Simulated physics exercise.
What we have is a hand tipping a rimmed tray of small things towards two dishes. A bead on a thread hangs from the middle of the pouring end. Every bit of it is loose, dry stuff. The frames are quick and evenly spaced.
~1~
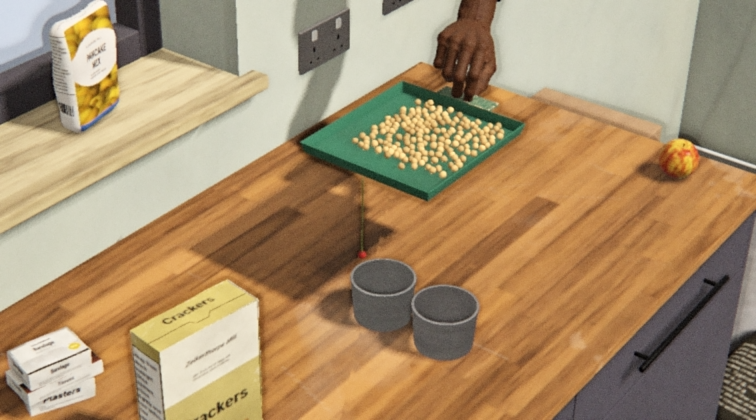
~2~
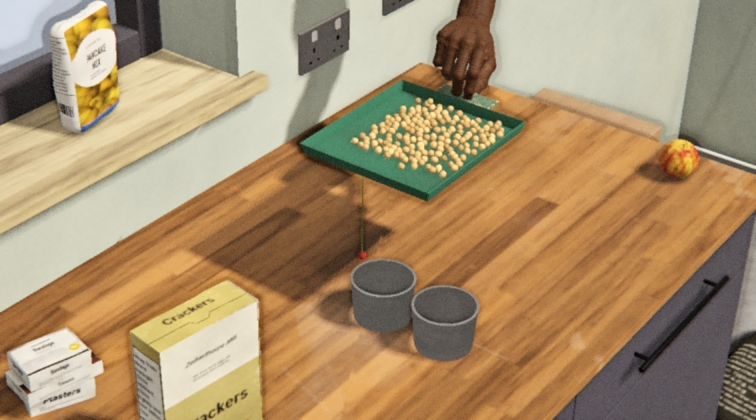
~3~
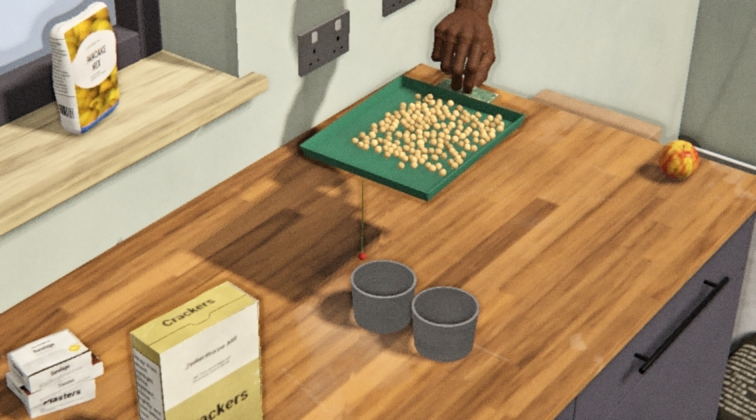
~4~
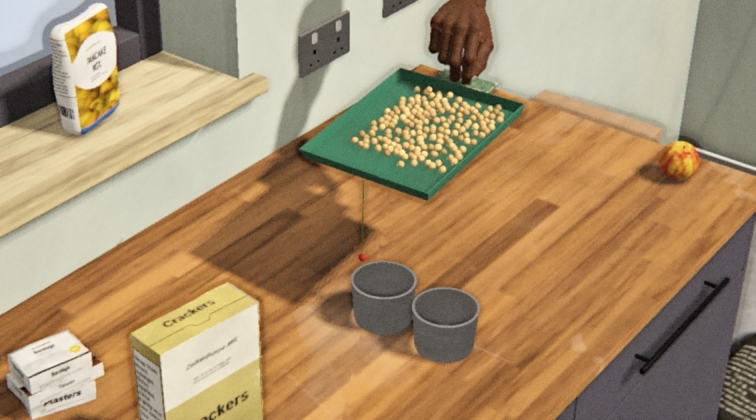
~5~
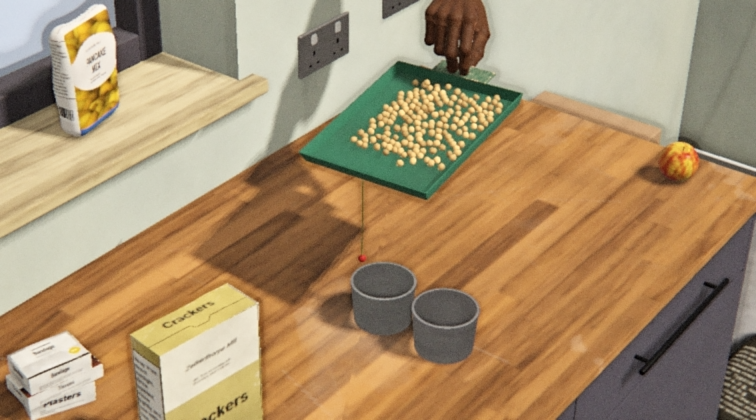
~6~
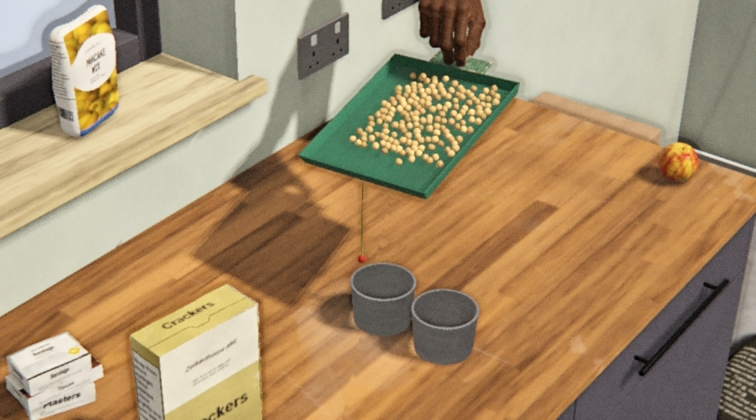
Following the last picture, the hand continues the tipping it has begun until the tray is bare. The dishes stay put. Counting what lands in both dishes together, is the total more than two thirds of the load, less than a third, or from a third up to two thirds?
The catch is going to be poor, below a third of the load.
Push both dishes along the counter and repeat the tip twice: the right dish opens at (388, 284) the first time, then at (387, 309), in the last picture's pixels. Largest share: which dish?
The first arrangement gives the one at left, the second arrangement gives the one at left.
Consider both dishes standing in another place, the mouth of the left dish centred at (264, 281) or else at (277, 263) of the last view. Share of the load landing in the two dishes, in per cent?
First position: Some 10 %; second position: Some 50 %.
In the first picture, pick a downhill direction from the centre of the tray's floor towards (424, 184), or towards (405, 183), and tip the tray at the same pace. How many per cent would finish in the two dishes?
Somewhere close to 40 % the first time, 60 % the second.
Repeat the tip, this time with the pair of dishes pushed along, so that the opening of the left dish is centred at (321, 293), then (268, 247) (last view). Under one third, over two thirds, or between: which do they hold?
Under a third; between a third and two thirds.
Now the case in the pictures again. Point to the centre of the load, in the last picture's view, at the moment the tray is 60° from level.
In the last view the centre sits at roughly (347, 155).
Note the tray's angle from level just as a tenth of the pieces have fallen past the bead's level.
It's turned some 80 degrees by then.
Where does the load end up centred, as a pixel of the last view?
(301, 303).
Soon, tray tipped steeply; nearly all on the tray; a stray few in the air.
A while on, tray tipped right over; most on the tray; a small part outside both; a small part in the air.
Towards the end, tray tipped past a quarter turn; a stray few in the left dish; nearly all outside both.
Finally, tray tipped past a quarter turn; none in the right dish; a stray few in the left dish; nearly all outside both.
